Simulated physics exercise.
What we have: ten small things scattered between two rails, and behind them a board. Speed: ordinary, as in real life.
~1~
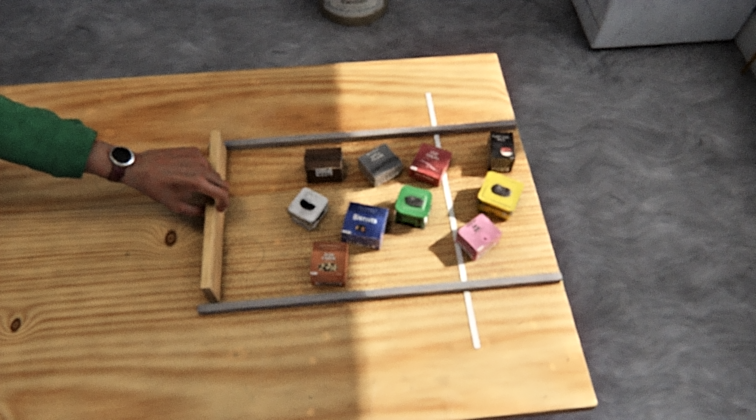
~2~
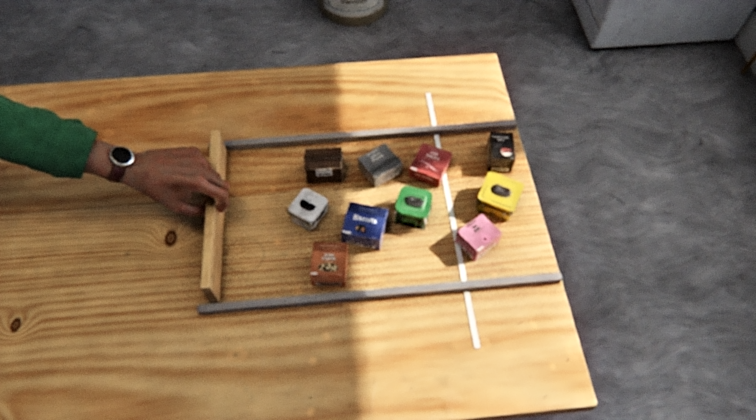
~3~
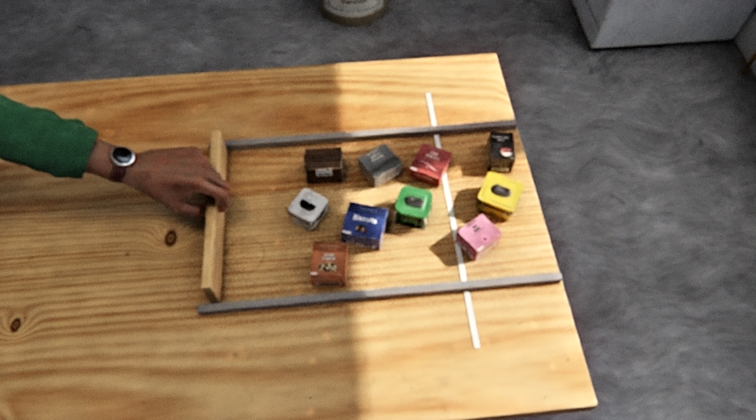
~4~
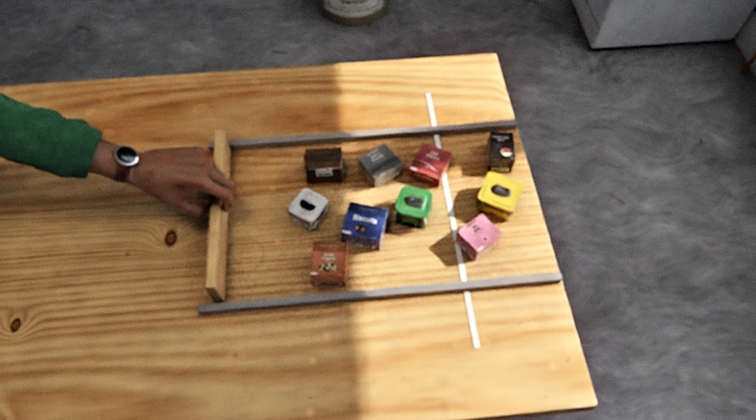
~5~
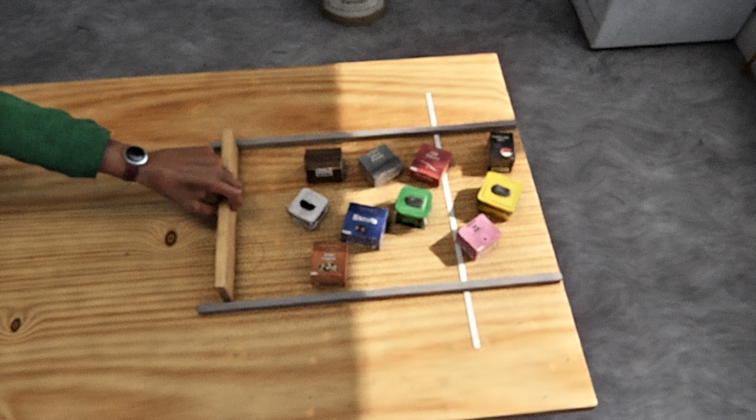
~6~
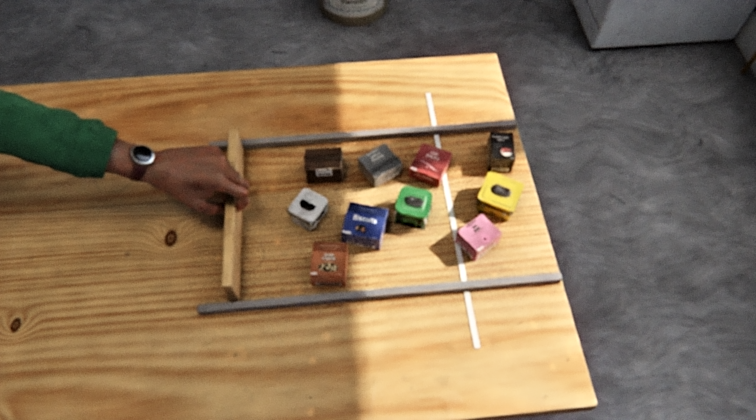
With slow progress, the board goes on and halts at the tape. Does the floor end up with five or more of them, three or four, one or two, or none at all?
Well, what drops off the end works out to one or two of them.
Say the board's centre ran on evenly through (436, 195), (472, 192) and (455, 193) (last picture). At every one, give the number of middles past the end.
1, 3, 2.
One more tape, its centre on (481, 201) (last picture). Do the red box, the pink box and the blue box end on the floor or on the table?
The red box? It does not stay. The pink box? It is safe. The blue box? It is safe.
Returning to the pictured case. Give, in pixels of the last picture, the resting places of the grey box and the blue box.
Near (495, 158) and (480, 221).
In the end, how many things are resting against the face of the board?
In total, 4.
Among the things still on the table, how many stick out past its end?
Tally: 2.
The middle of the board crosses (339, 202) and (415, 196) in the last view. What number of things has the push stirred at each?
7 at one spot and 10 at the other.
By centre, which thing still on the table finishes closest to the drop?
Red box.
A little later, none off yet; black box at rest near (501, 152); yellow case at rest near (499, 197); pink box at rest near (478, 237).
When it is over, the number that fall off is one or two; down, black box.
